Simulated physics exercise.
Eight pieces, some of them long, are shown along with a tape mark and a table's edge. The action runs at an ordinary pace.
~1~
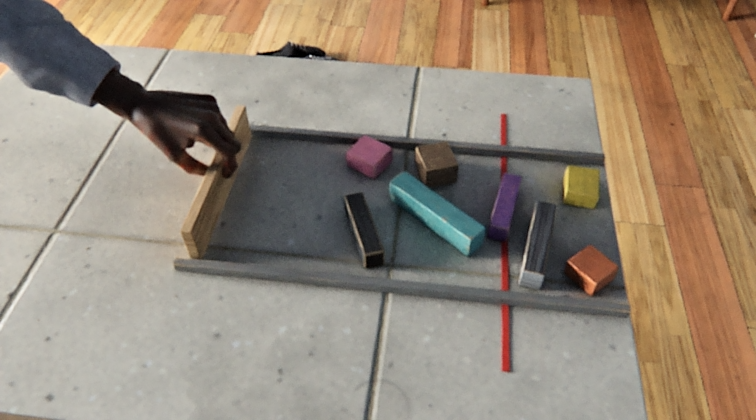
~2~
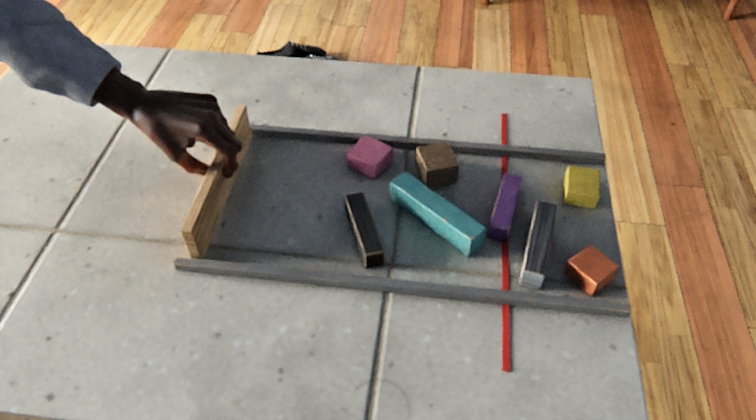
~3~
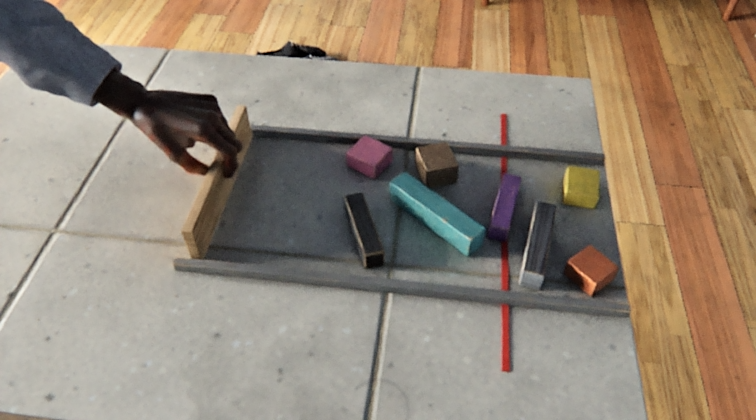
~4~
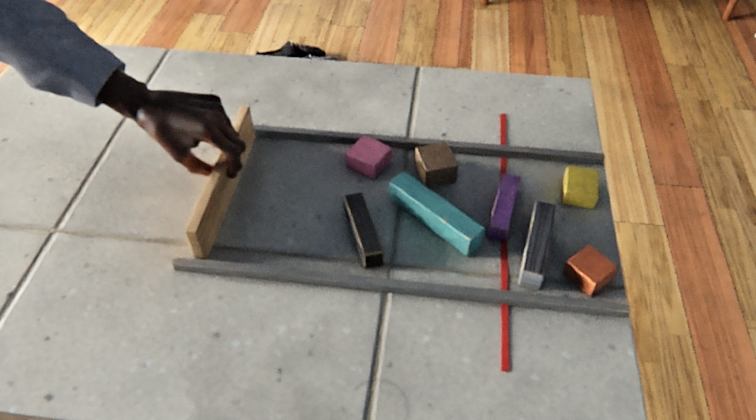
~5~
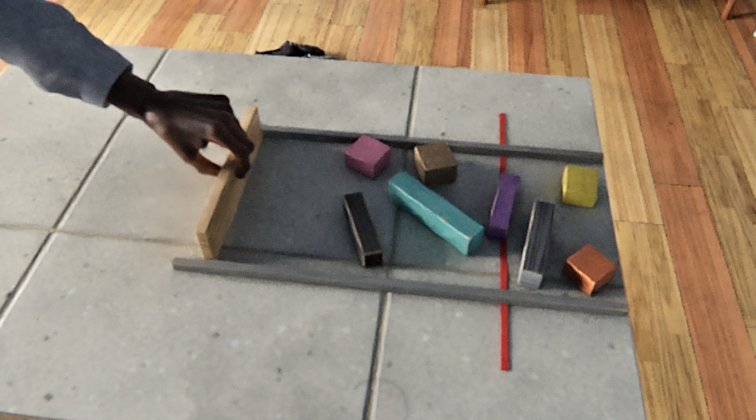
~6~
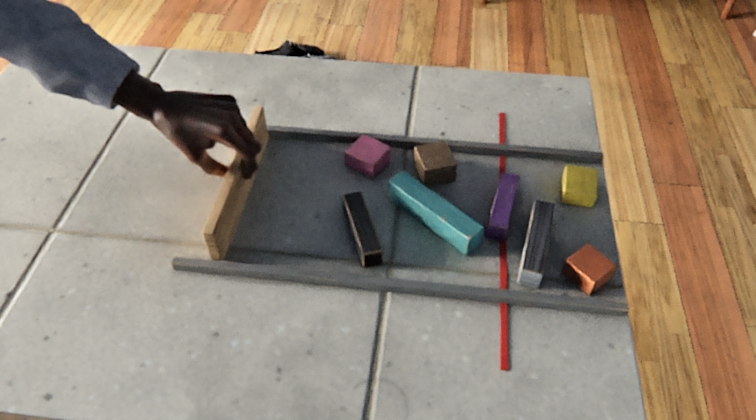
On a grey tiled table, a hand held a wooden board upright behind eight scattered coloured blocks and sticks, then slid it slightly to the right between two rails while the pieces stayed put.
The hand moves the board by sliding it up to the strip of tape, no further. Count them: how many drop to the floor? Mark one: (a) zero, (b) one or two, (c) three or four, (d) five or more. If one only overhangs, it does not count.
(a) zero.
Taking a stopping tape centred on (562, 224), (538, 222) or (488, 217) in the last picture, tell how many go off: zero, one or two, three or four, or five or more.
Taken in the order given: At least five, either one or two, zero.
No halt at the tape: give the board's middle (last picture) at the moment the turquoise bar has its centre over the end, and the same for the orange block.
Turquoise bar: (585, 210); orange block: (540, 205).
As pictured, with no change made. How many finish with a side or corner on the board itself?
It's 2.
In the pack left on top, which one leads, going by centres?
The yellow block is foremost.
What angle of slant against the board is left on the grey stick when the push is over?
Roughly 30°.
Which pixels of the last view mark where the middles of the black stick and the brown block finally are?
The black stick at (514, 245), the brown block at (560, 175).
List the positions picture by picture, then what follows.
The first frame shows yellow block (581, 187); orange block (591, 270); grey stick (538, 243); board (220, 178); tape (504, 220).
The second frame shows orange block (591, 270); purple bar (505, 206).
The third frame shows grey stick (538, 244); brown block (436, 165).
The fourth frame shows yellow block (581, 187); pink block (369, 157).
The fifth frame shows orange block (590, 269); black stick (362, 228).
The sixth frame shows yellow block (580, 186); orange block (589, 269); grey stick (536, 243); board (240, 179); tape (503, 218).
A little later, none off yet; yellow block at rest near (580, 186); orange block at rest near (589, 269); grey stick at rest near (536, 243).
When it is over, the number that fall off is zero.
